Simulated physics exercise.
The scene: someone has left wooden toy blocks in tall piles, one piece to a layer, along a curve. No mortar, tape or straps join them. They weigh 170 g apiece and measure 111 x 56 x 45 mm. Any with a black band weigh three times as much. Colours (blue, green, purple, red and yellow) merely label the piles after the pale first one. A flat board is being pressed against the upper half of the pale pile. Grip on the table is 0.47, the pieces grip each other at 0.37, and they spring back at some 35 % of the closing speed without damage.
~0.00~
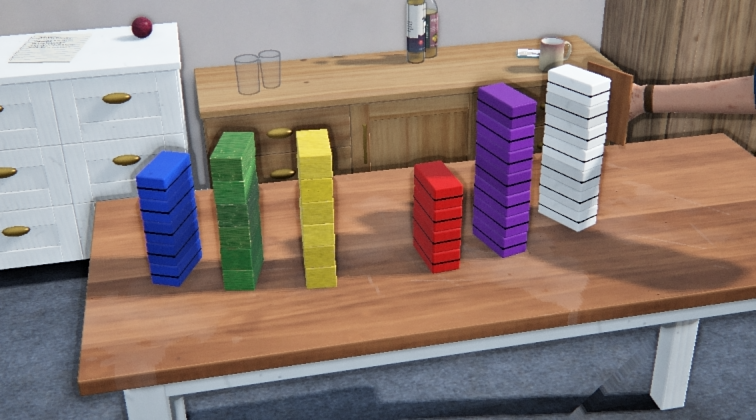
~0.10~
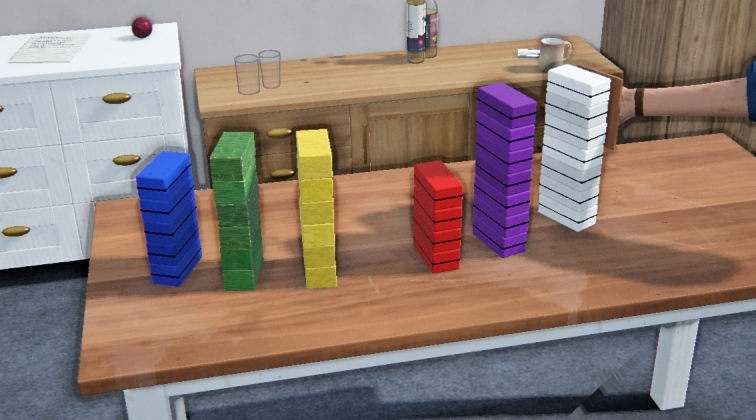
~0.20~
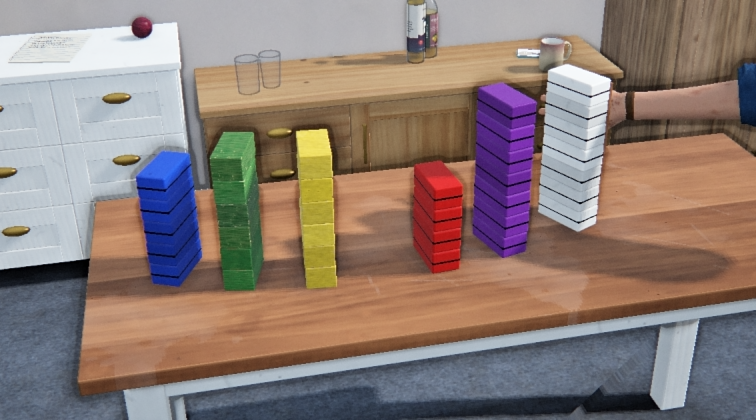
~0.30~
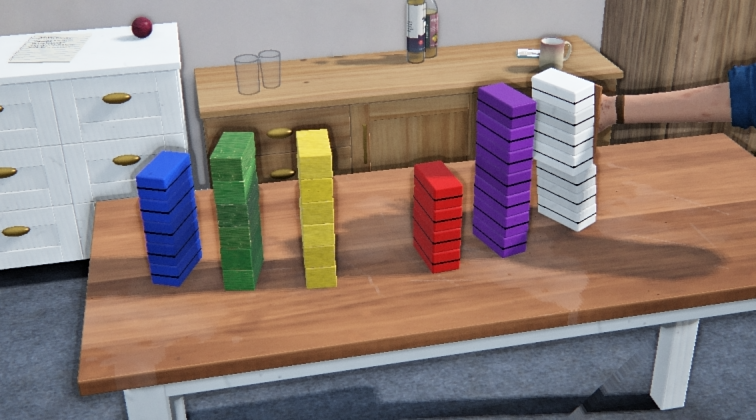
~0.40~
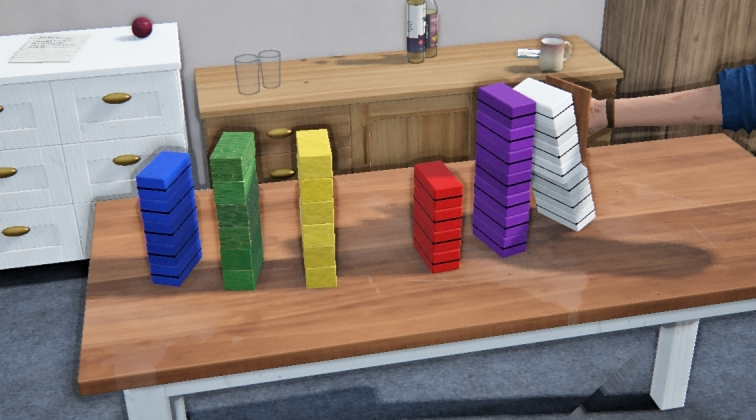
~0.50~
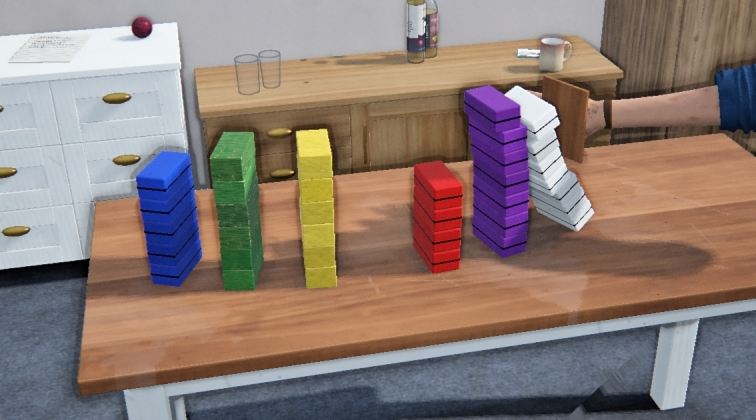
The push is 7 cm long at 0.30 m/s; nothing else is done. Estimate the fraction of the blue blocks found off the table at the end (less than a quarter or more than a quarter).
It comes to fewer than one in four.
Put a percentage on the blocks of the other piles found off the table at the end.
Near 5 per cent.
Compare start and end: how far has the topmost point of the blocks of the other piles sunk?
Roughly 4 cm.
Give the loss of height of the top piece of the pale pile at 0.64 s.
About 4 cm.
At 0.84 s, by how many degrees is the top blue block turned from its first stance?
Roughly 0°.
By 0.64 s, 7 of the pale pile down; none of the 5 blue blocks off the table (0 of 28 in all colours); top blue block unmoved; top purple block tilted 14°.
By 0.84 s, 7 of the pale pile down; none of the 5 blue blocks off the table (0 of 28 in all colours); top blue block unmoved; top purple block tilted 61°, 9 cm lower.
By 1.06 s, 7 of the pale pile down; none of the 5 blue blocks off the table (0 of 28 in all colours); top blue block unmoved; top yellow block on its side.
By 1.52 s, 7 of the pale pile down; none of the 5 blue blocks off the table (0 of 28 in all colours); top blue block moved 12 mm; top purple block on its side.
When it is over (1.9 s), 7 of the pale pile down; none of the 5 blue blocks off the table (1 of 28 in all colours); top blue block moved 13 mm; top yellow block upside down. That is 0 per cent. In pixels of the last frame, middles, top blue block near (158, 175).
